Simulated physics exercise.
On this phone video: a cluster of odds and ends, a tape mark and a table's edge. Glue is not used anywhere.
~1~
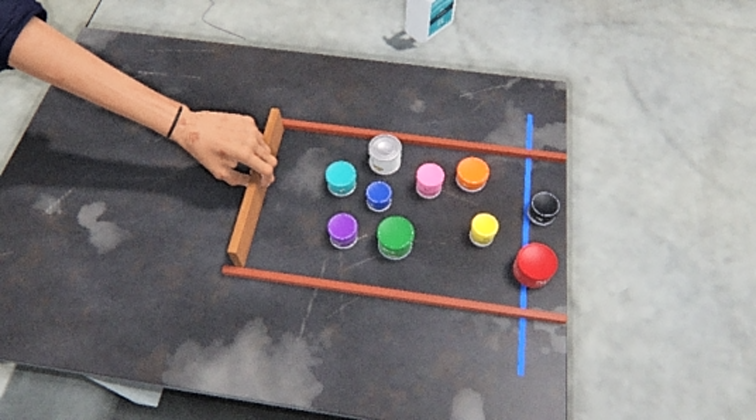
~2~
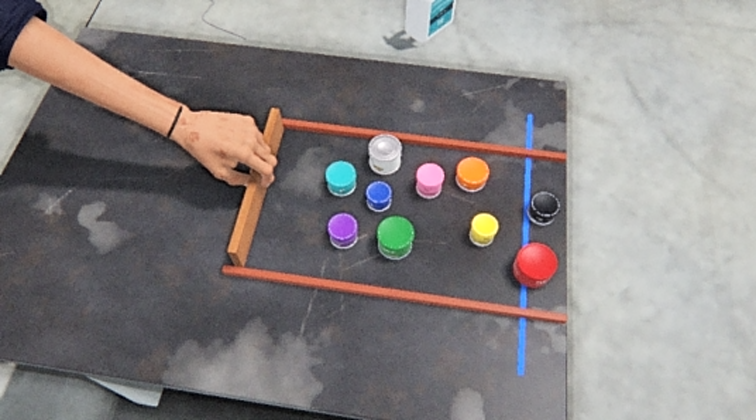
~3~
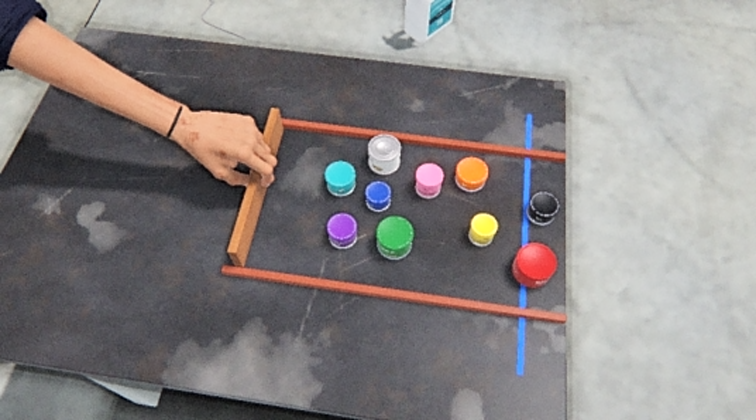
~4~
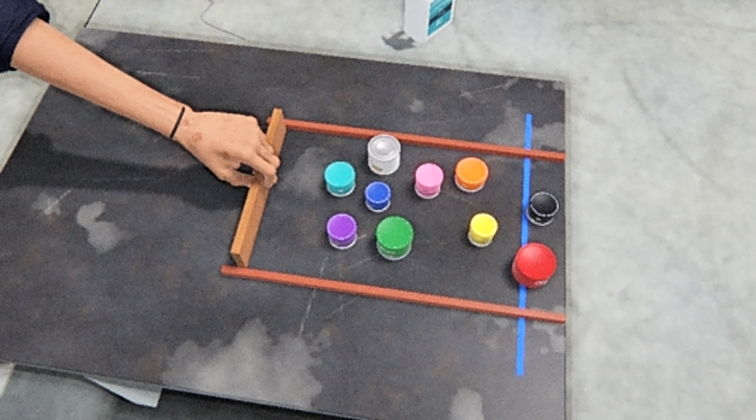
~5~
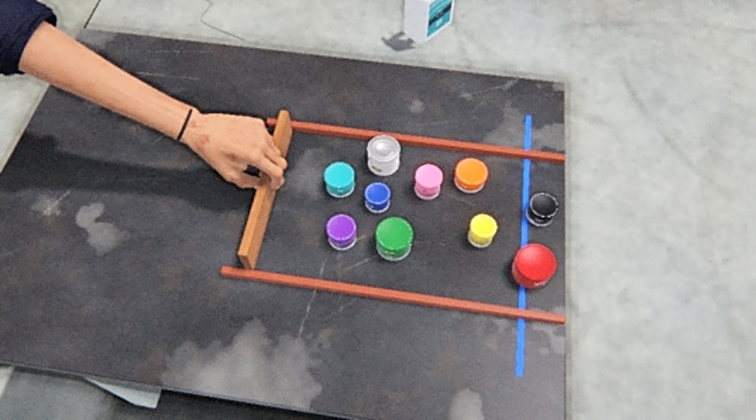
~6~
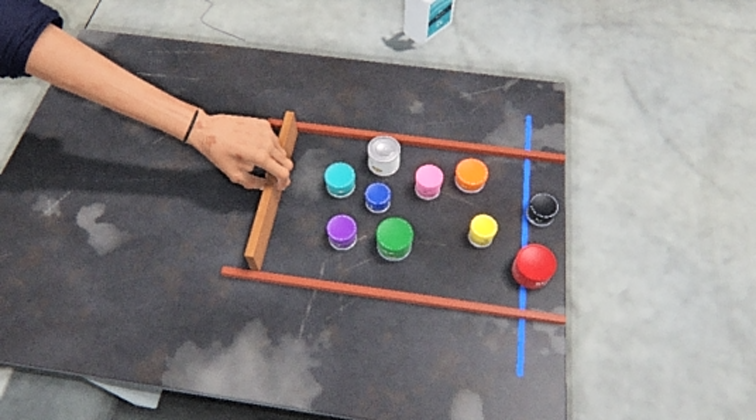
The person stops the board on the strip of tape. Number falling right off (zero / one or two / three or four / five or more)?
Three or four.
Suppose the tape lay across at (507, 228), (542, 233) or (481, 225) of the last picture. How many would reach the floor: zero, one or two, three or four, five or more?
Lab note - count per position: One to two; five or more; no fall at all.
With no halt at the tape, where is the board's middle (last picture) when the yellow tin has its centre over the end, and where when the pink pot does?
With the yellow tin it sits around (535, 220), with the pink pot around (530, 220).
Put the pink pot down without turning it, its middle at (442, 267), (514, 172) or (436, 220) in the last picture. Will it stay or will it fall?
Try one it is not knocked off; try two it goes off the edge; try three it is not knocked off.
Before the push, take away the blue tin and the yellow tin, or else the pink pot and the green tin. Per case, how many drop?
You'd count 4 the first time and 0 the second time.
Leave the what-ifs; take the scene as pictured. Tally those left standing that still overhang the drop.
The answer comes to 3.
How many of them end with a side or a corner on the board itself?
Count: 4.
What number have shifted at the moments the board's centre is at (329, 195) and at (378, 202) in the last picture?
At first I count 1, and then 5.
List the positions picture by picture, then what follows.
Black tin (543, 209); red tub (535, 266); yellow tin (483, 231); board (258, 185); tape (526, 229), in the first picture.
Red tub (535, 266); blue tin (379, 197), in the second picture.
Yellow tin (483, 230); pink pot (429, 181), in the third picture.
Black tin (542, 209); white pot (384, 155), in the fourth picture.
Red tub (533, 267); green tin (394, 239), in the fifth picture.
Black tin (542, 210); red tub (534, 267); yellow tin (482, 232); board (274, 188); tape (525, 230), in the sixth picture.
Soon after, none off yet; black tin at rest near (542, 210); red tub at rest near (534, 267); yellow tin at rest near (482, 232).
After that, none off yet; black tin at rest near (542, 210); red tub at rest near (534, 267); yellow tin at rest near (487, 231).
In the end, the number that fall off is three or four; gone, green tin, orange pot and red tub.
